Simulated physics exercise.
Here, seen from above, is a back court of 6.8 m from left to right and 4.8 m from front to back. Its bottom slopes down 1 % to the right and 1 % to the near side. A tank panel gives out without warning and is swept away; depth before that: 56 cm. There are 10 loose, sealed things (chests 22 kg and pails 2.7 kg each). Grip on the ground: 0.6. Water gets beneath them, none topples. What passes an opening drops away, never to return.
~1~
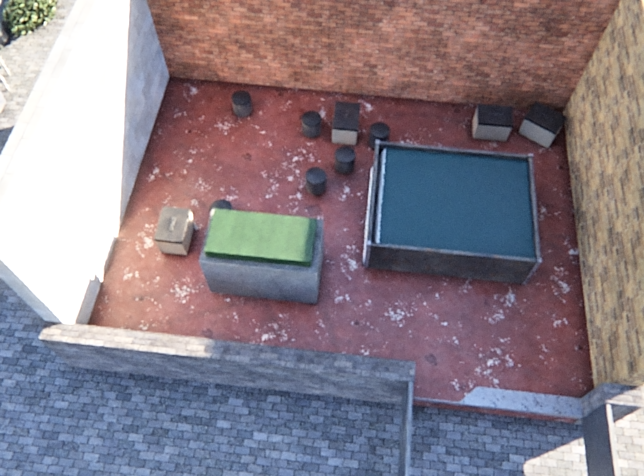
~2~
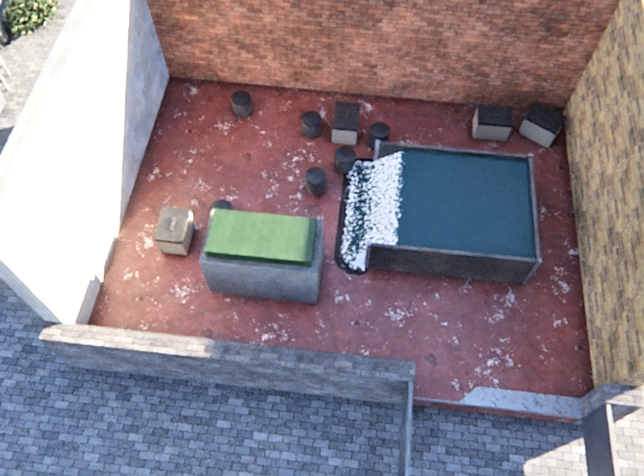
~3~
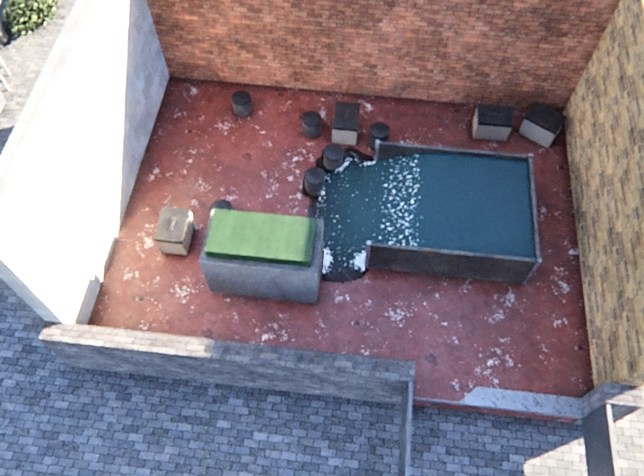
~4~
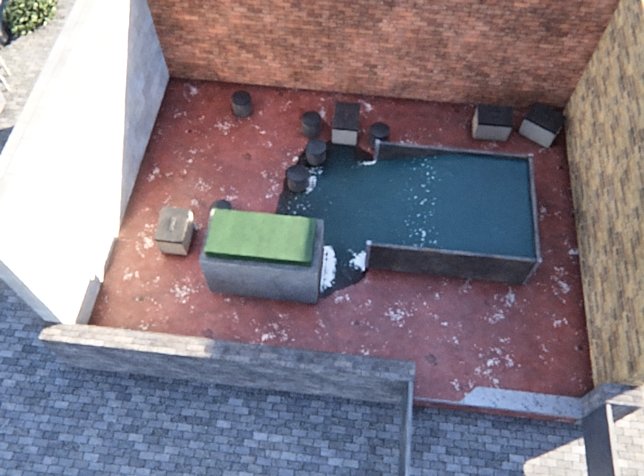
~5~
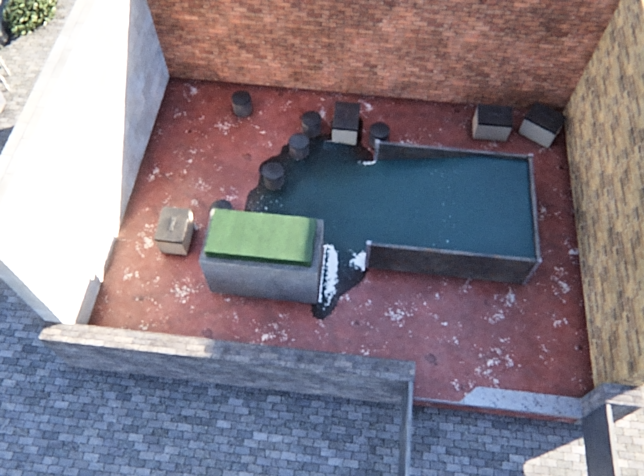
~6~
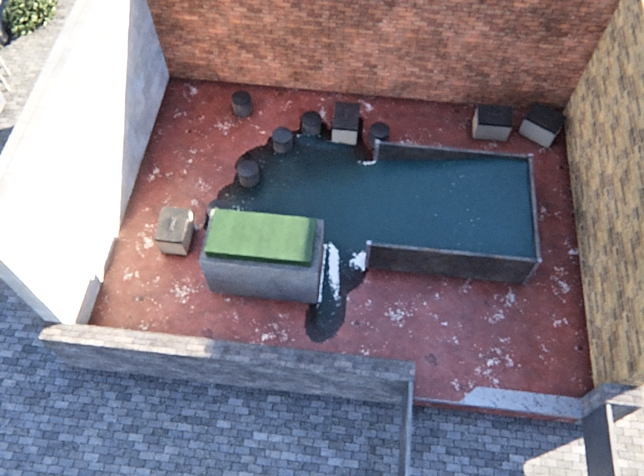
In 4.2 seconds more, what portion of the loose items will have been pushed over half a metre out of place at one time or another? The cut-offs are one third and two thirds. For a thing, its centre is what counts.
Within the middle third.
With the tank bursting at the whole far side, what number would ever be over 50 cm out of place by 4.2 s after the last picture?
The count would be 8.
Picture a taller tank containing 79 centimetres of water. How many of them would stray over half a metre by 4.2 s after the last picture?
It would come to 8 of them.
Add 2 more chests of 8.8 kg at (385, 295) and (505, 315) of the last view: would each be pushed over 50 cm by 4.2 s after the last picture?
Taking them in order: Below the mark and below the mark.
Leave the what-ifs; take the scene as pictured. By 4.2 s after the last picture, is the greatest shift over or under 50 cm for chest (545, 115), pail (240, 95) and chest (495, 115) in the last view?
Listed in sequence: Lower; higher; lower for the last.
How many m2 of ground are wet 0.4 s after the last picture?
Flooded: Near 12.0 m2.
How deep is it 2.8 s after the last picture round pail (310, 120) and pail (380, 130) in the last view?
Around 2 cm and 1 cm.
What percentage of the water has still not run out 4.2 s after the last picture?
Close to 98 in a hundred parts remain.
Then, 0.4 s after the last picture 3 of 10 are over 50 cm from their spots; 1 afloat.
Then, 1.5 s after the last picture 5 of 10 are over 50 cm from their spots; 4 afloat.
Then, 2.8 s after the last picture 4 of 10 are over 50 cm from their spots; 5 afloat.
Then, 4.2 s after the last picture 5 of 10 are over 50 cm from their spots, and 5 have been at some point; 5 afloat.
